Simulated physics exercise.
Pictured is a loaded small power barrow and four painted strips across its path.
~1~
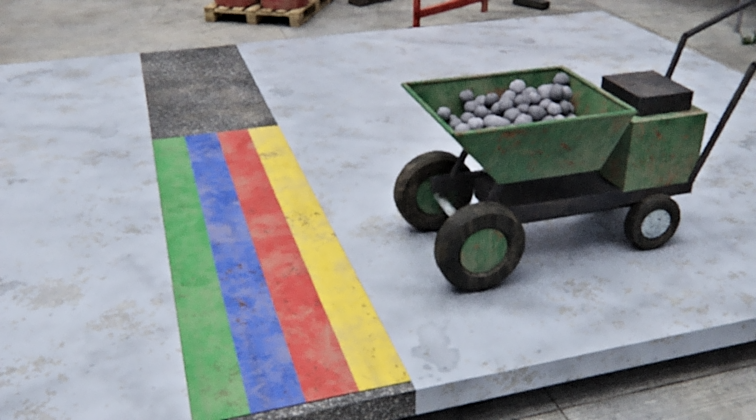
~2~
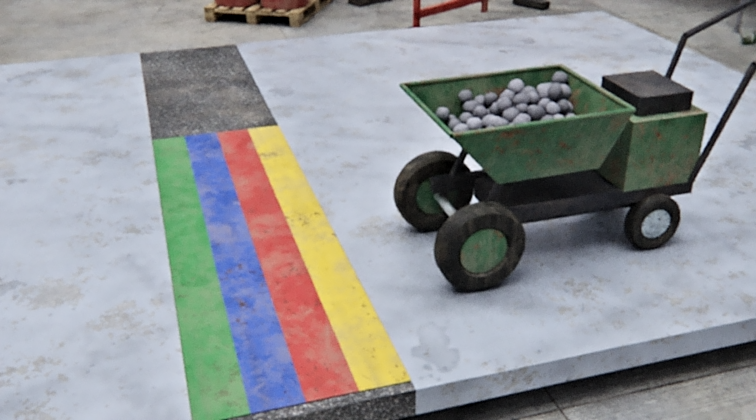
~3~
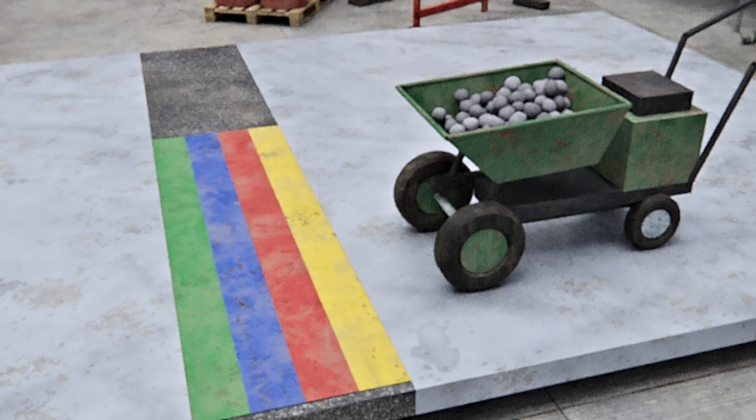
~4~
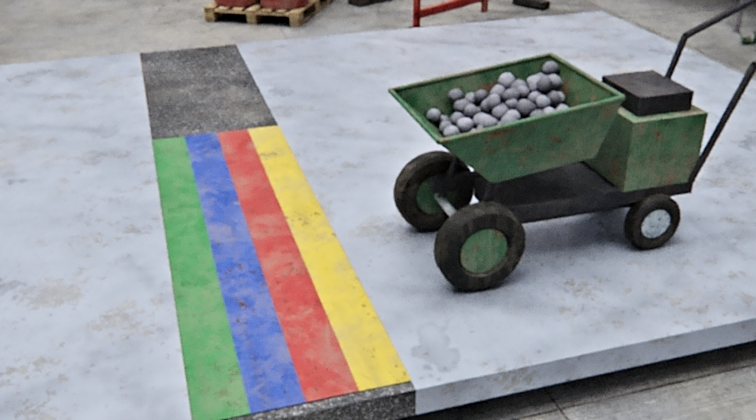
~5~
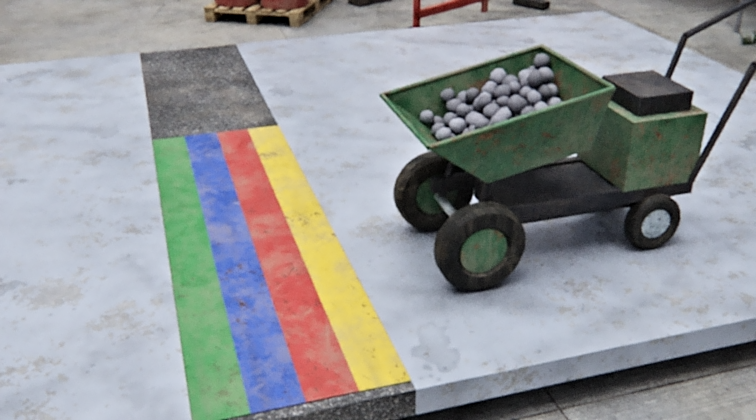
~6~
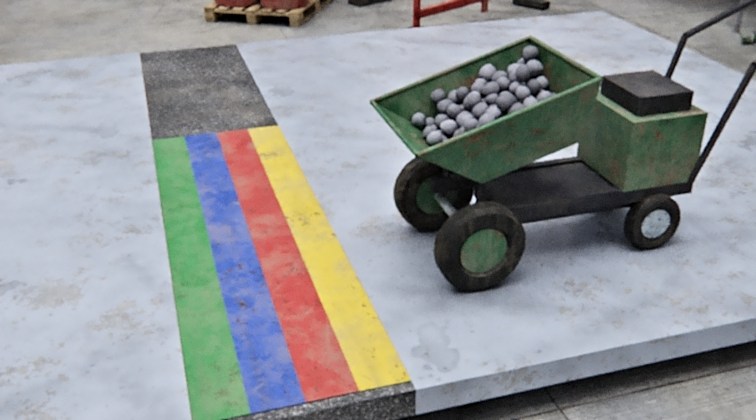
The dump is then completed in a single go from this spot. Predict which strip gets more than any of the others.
The red strip gets the most.
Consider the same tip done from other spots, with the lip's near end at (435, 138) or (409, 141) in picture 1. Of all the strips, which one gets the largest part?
Taking them in order, it would be the red one and then that blue strip.
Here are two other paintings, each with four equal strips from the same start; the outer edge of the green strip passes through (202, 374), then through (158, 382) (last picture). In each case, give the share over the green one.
In turn 10 and 0 in a hundred.
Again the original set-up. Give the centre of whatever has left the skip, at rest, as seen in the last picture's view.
(282, 275).
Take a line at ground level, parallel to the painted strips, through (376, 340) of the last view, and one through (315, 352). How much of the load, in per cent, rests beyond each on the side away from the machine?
Close to 90 and 50 per cent respectively.
Shortly afterwards, skip tipped steeply; the whole lot in the skip.
Next, skip tipped steeply; the bulk in the skip; a little over the yellow strip; a little over the red strip.
Some moments later, skip tipped right over; a little in the skip; near a quarter over the yellow strip; near a third over the red strip; near a quarter over the blue strip; a little over the green strip; only a few off the paint.
In the end, skip tipped right over; only a few in the skip; near a quarter over the yellow strip; near a third over the red strip; near a quarter over the blue strip; a little over the green strip; only a few off the paint.
